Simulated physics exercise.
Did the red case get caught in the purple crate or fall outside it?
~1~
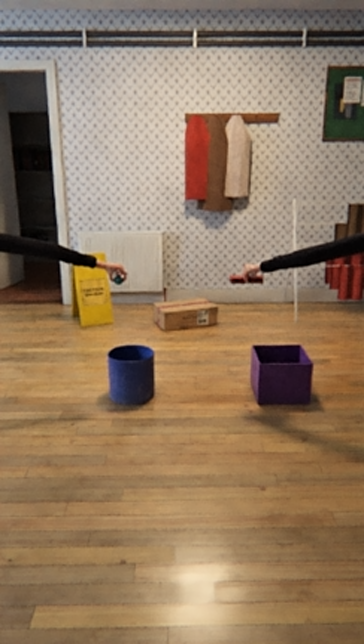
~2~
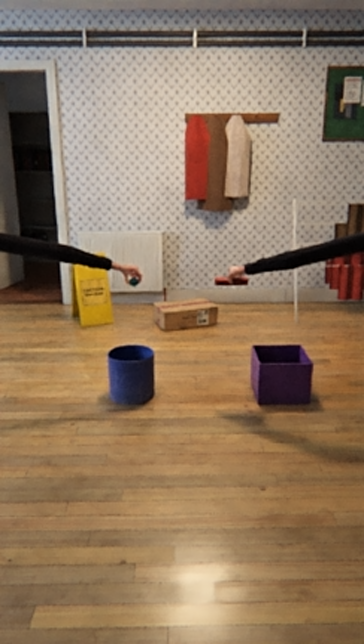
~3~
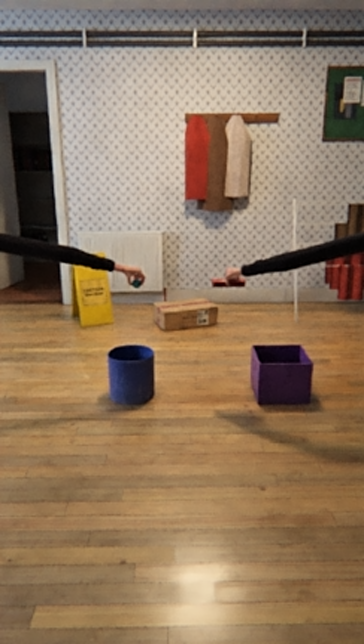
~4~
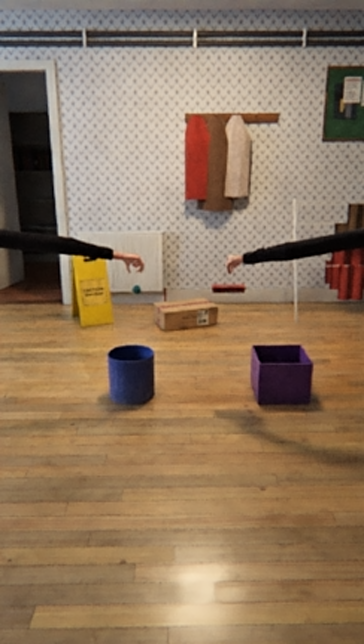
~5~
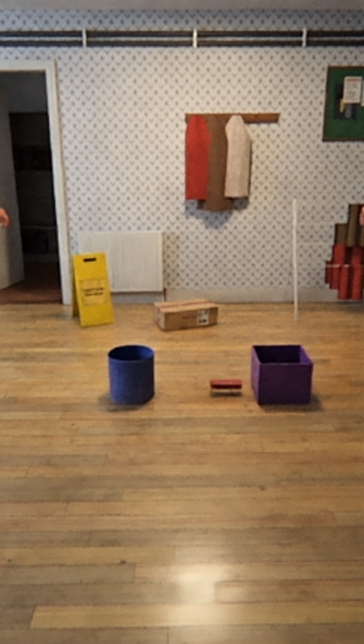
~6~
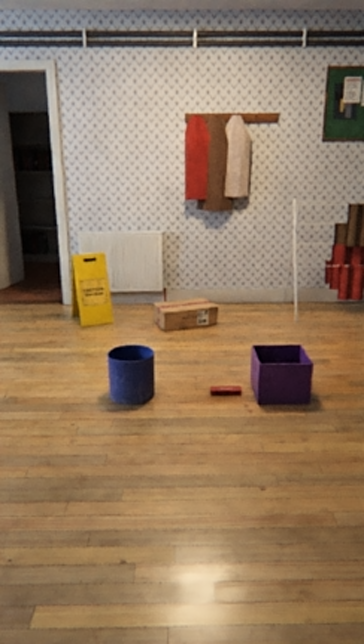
The red case fell outside the purple crate and came to rest on the floor beside it, while the turquoise ball was caught in the blue bin.
